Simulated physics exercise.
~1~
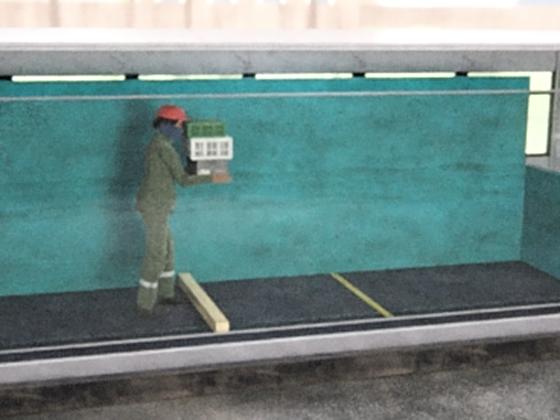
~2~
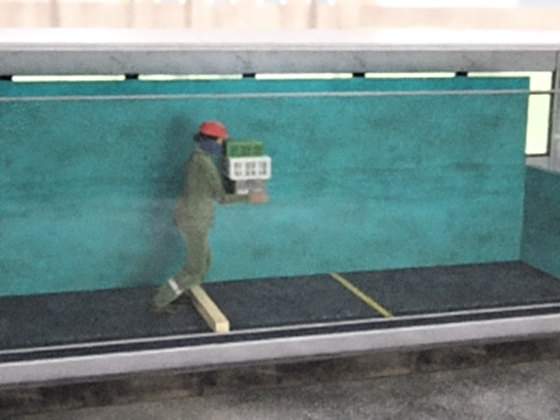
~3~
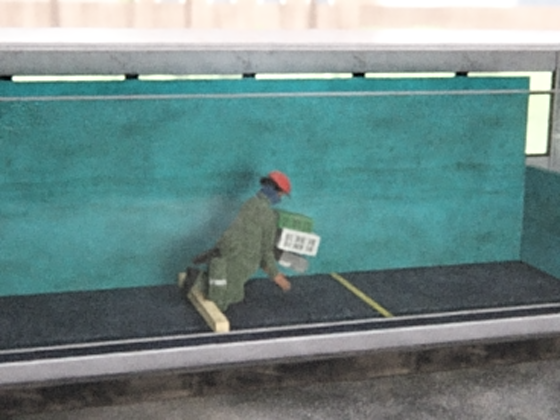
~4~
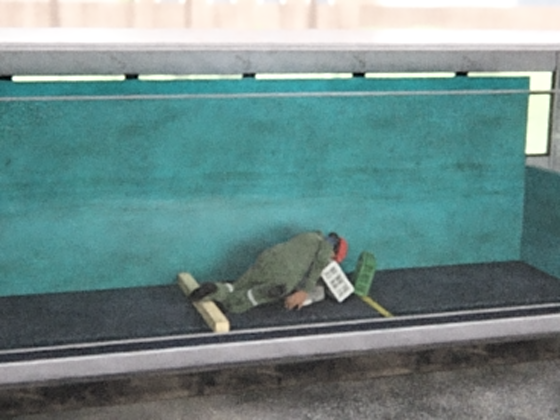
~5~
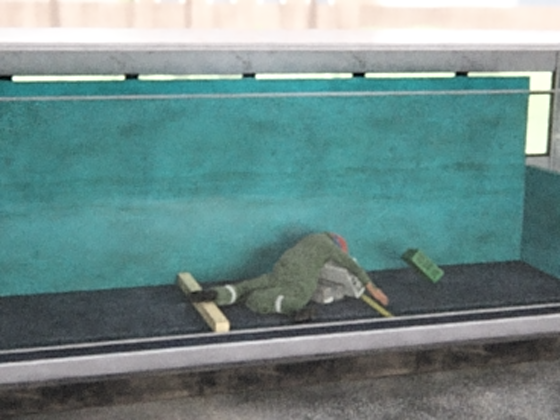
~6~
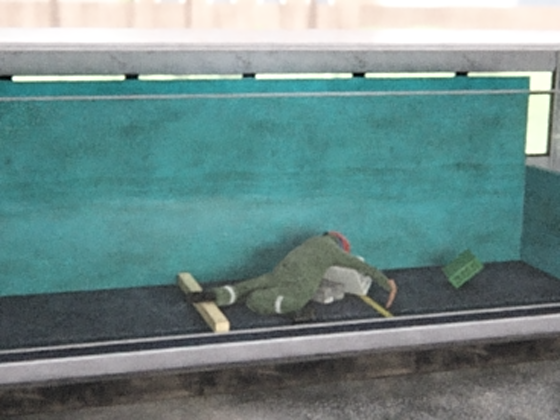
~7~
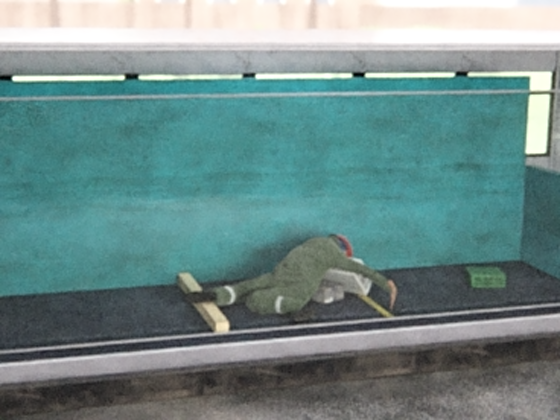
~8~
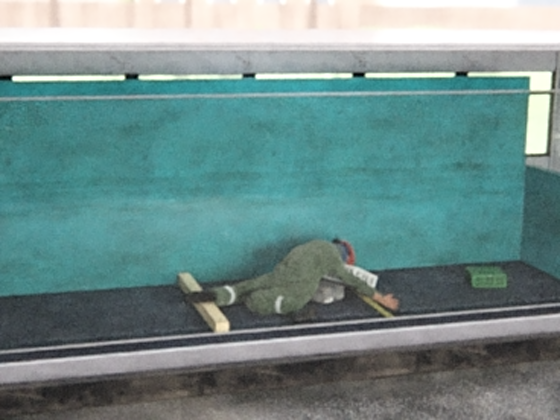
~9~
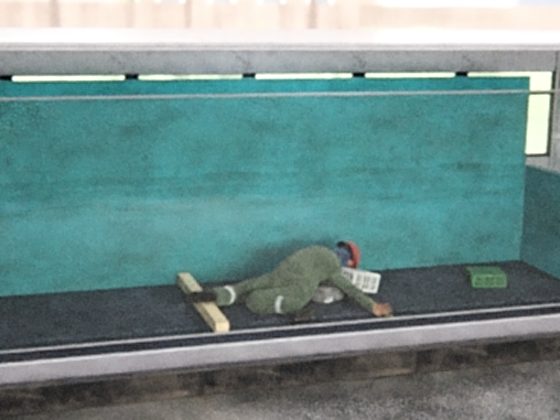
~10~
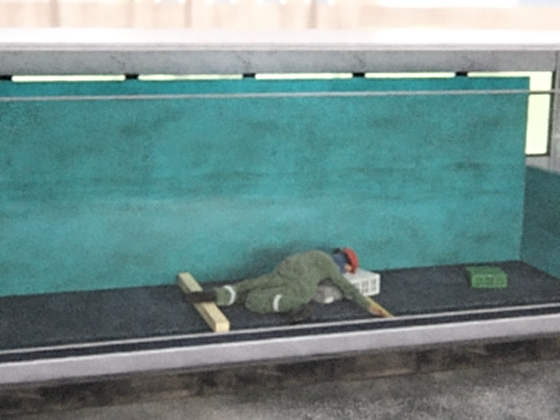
A person in a red helmet carrying stacked crates tripped over a low wooden rail and pitched forward to the floor, ending up lying with their head by the white crate, short of the yellow line, while the green crate tumbled past it.
